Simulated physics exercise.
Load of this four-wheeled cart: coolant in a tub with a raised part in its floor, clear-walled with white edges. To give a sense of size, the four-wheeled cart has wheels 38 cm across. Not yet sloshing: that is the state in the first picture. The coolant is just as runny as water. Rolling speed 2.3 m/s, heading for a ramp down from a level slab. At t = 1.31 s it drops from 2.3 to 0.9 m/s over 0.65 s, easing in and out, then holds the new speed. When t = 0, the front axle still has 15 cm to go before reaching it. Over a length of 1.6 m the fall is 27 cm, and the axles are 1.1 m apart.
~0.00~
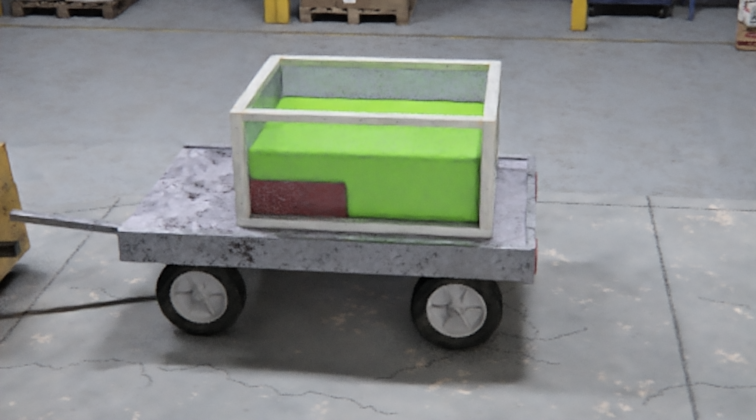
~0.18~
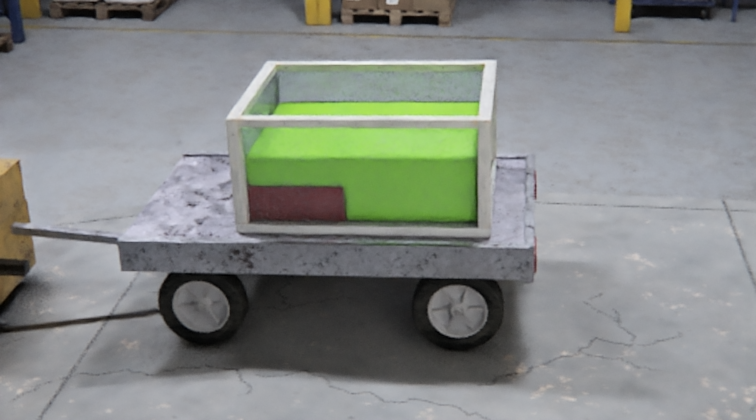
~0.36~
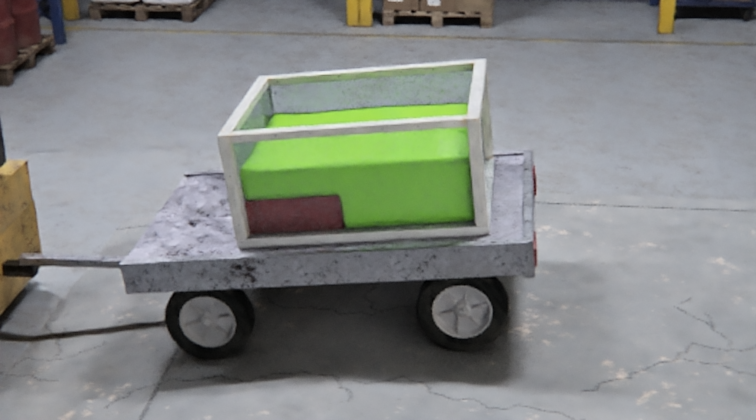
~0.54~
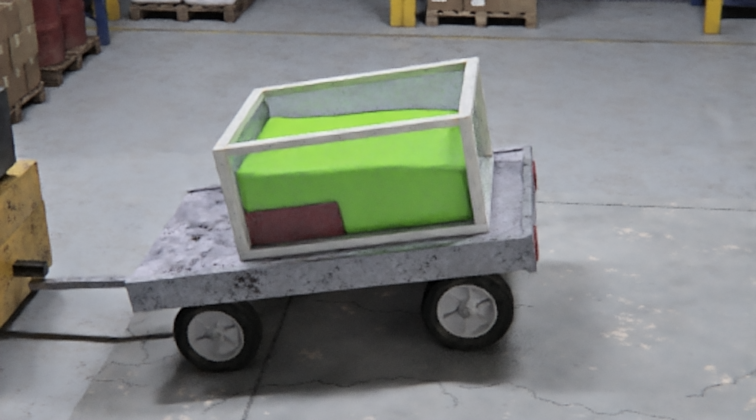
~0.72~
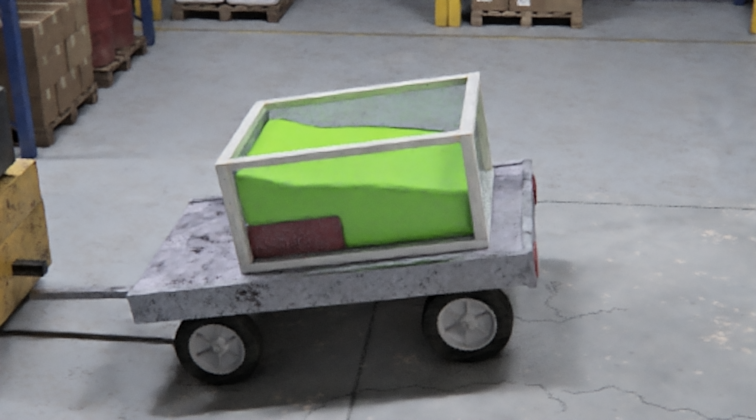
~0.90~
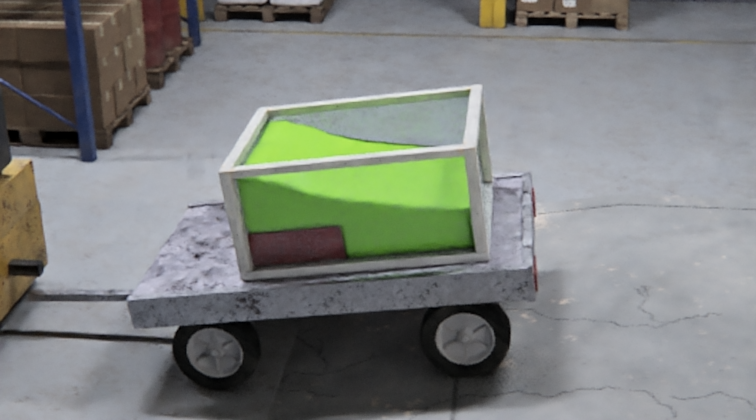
Bright green liquid in a clear-walled tub tilts with its cart, then heaps towards the left.
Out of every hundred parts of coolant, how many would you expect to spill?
About 0 in every hundred.
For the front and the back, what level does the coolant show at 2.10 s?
Close to 48 cm at the front end and 18 cm at the back end.
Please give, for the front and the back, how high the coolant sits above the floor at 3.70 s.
Front 40 cm and back 28 cm.
After 2.10 s it stands 17 cm high behind and 48 cm in front; all of it is still inside.
After 3.70 s it stands 27 cm high behind and 40 cm in front; all of it is still inside.
After 5.50 s it stands 27 cm high behind and 30 cm in front; all of it is still inside.
After 7.93 s all of it is still inside.
